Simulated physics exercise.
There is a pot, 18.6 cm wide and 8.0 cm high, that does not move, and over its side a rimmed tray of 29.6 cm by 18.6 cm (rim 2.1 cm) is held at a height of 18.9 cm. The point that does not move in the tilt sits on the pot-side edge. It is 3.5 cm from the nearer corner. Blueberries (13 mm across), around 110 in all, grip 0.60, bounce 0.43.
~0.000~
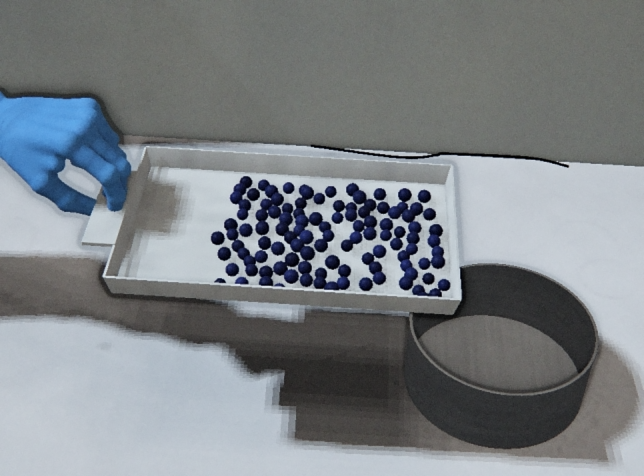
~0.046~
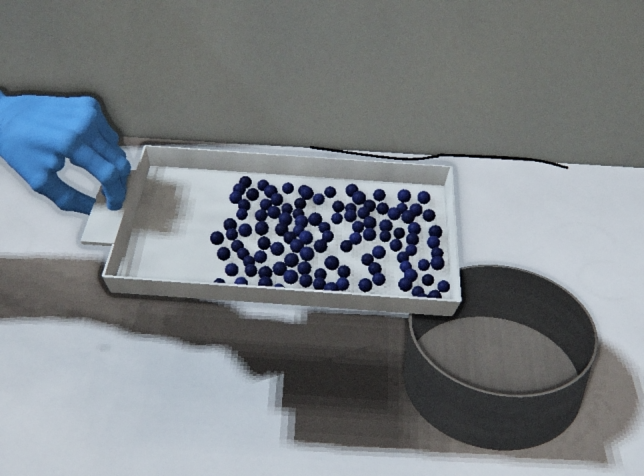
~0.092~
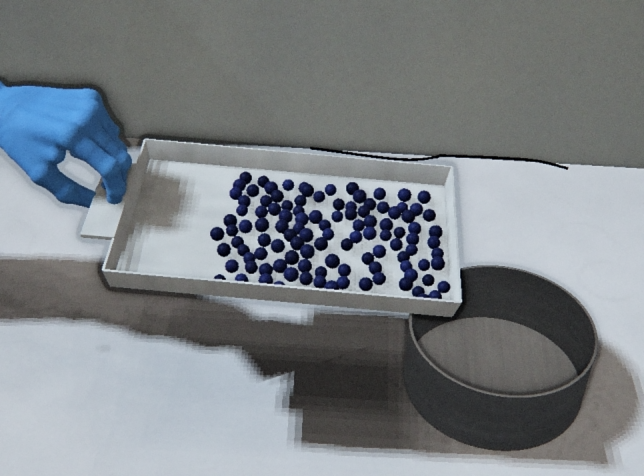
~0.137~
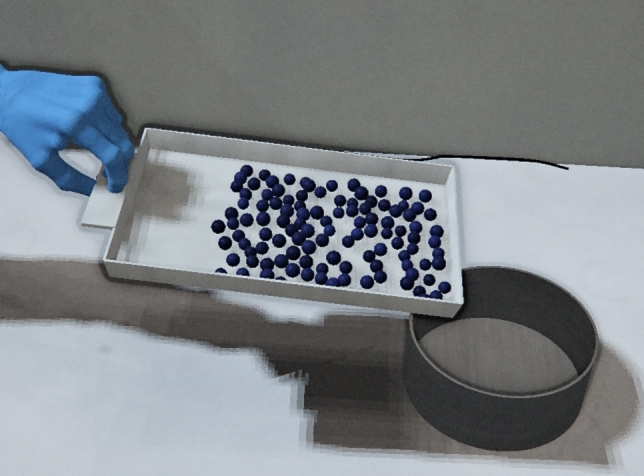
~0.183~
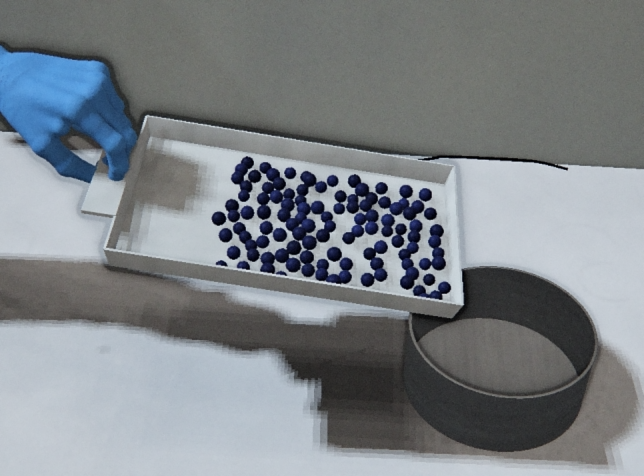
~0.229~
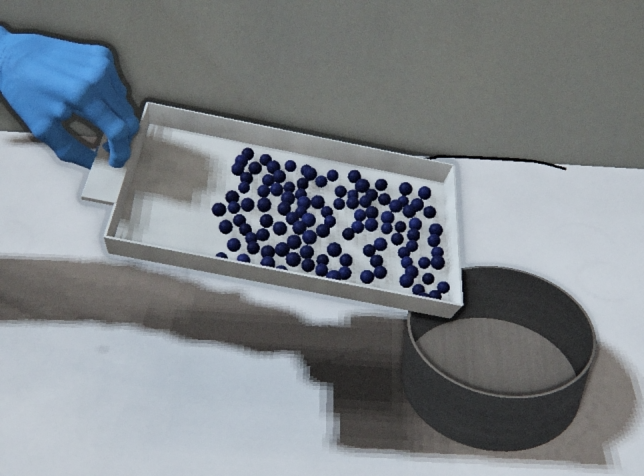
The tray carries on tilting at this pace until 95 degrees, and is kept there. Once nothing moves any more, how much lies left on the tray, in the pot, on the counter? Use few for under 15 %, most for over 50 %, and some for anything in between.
Tray: Few, pot: Most, counter: Some.
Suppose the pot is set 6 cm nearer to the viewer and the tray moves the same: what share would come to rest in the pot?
Close to 90 per cent, then.
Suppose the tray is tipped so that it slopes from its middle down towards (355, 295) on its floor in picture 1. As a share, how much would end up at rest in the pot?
Roughly 0 percent of them.
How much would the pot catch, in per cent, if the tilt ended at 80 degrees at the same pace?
I'd put it at close to 0 per cent.
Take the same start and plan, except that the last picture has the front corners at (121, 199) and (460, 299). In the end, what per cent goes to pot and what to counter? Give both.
Final per cent - pot 90, counter 10.
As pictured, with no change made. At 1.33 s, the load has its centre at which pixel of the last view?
(454, 213) or thereabouts.
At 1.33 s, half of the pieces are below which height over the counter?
The halfway mark is near 26 cm.
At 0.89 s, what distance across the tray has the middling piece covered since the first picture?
About 6 cm.
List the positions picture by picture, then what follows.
The first picture shows tray tilt 0 degrees, front corners at (110, 274) and (455, 296); middle of the pieces at (328, 236); pot at (503, 325).
The second picture shows tray tilt 1 degrees, front corners at (109, 273) and (455, 297); middle of the pieces at (328, 236).
The third picture shows tray tilt 2 degrees, front corners at (109, 267) and (455, 298); middle of the pieces at (328, 234).
The fourth picture shows tray tilt 5 degrees, front corners at (110, 257) and (457, 299), lowest corner right front; middle of the pieces at (330, 231).
The fifth picture shows tray tilt 7 degrees, front corners at (111, 246) and (457, 300), lowest corner right front; middle of the pieces at (330, 226).
The sixth picture shows tray tilt 10 degrees, front corners at (111, 234) and (457, 300), lowest corner right front; middle of the pieces at (330, 222); pot at (501, 327). The tray's pace is about 60 degrees a second.
After 0.89 s, tilt 50 degrees; the tray holds 100 %, the pot 0 %.
After 1.33 s, tilt 76 degrees; the tray holds 100 %, the pot 0 %.
After 1.85 s, tilt 95 degrees; the tray holds 25 %, the pot 5 %.
In the end, at 2.9 s, tray 0 %, pot 70 %, counter 30 %.
